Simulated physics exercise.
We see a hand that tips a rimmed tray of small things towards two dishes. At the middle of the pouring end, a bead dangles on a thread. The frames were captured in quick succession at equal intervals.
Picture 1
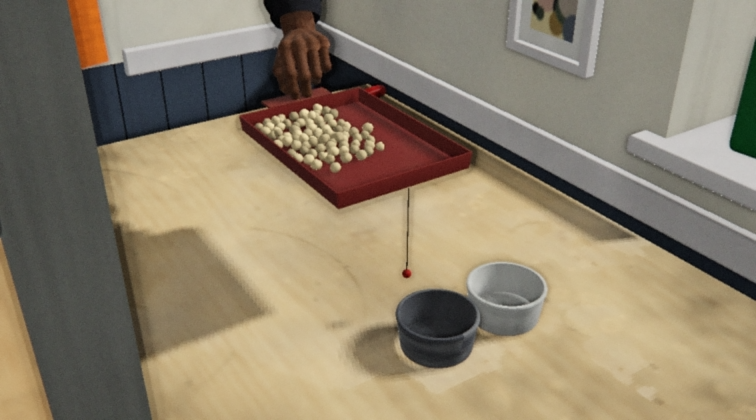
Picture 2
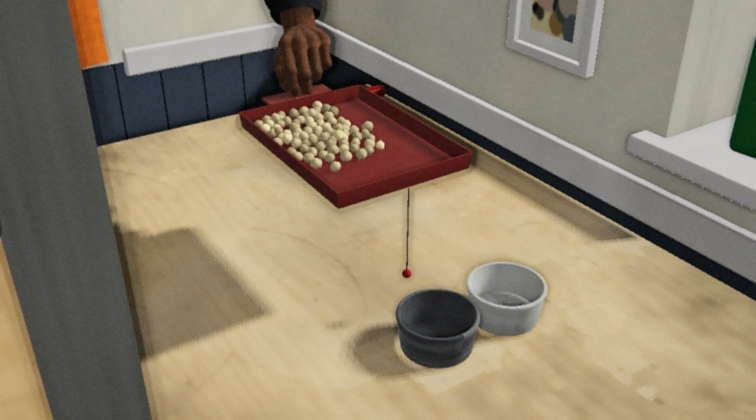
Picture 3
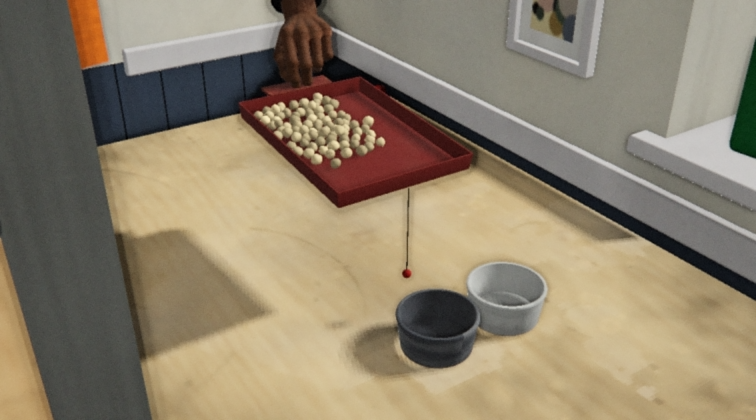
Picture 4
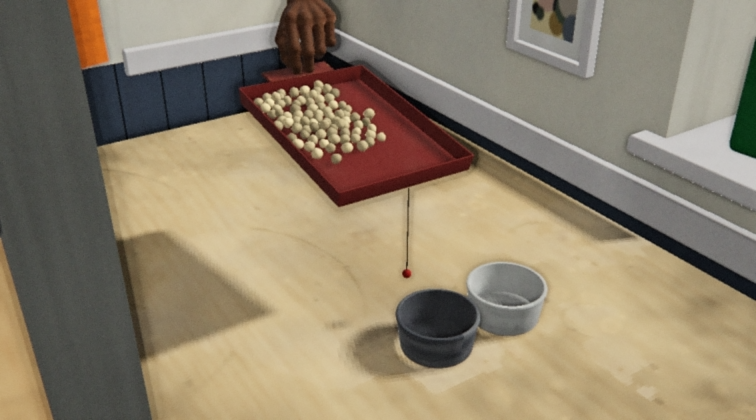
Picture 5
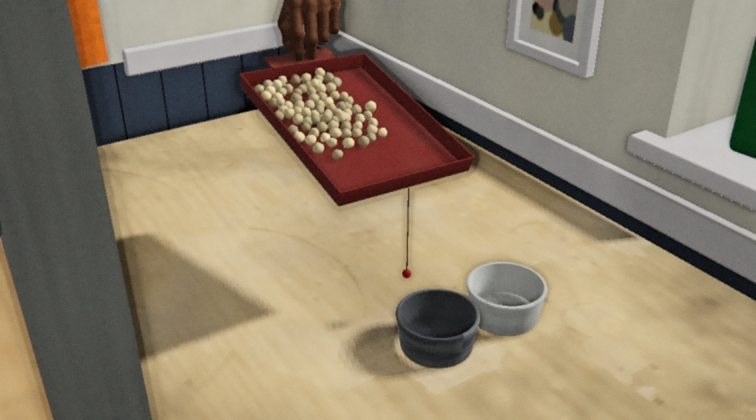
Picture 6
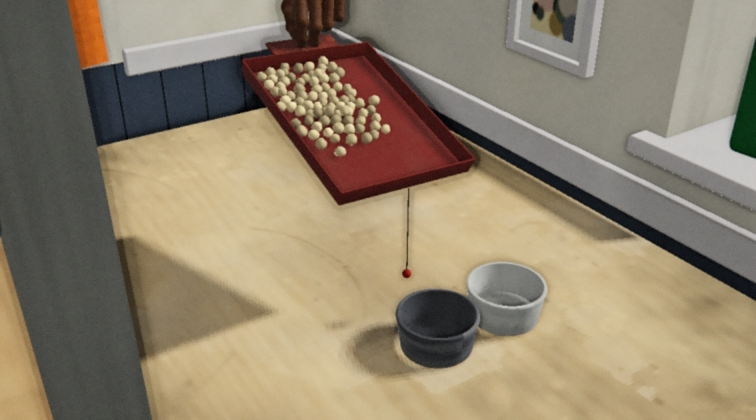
A hand raises the back of a red tray of small round nuts near two dishes.
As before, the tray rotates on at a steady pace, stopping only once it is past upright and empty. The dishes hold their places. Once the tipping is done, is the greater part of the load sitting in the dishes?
Yes, the greater part is in the dishes.
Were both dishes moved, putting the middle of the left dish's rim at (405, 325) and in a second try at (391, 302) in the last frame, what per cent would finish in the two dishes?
Trial 1 about 70 %, trial 2 about 40 %.
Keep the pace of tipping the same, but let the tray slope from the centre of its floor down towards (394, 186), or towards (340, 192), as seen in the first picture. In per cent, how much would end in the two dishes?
In turn, 50 percent and then 0 percent.
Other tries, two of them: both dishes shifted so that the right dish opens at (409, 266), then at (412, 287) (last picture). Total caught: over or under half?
Taking them in turn, it's short of half and then short of half.
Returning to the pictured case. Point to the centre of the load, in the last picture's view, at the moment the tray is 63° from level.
At about (415, 166).
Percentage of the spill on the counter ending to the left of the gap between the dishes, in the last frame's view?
Close to 70 %.
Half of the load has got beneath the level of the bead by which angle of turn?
Close to 120 degrees, I reckon.
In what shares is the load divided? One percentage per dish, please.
The left dish keeps near 50 in a hundred, the right dish near 20 in a hundred.
Shortly afterwards, tray tipped steeply; all but a few on the tray; only a few in the left dish; only a few in the right dish; a little in the air.
Next, tray tipped past a quarter turn; the bulk on the tray; only a few in the left dish; a little in the right dish; only a few outside both; only a few in the air.
Some moments later, tray tipped past a quarter turn; near half in the left dish; near a quarter in the right dish; near a third outside both.
In the end, tray tipped past a quarter turn; near half in the left dish; near a quarter in the right dish; near a third outside both.
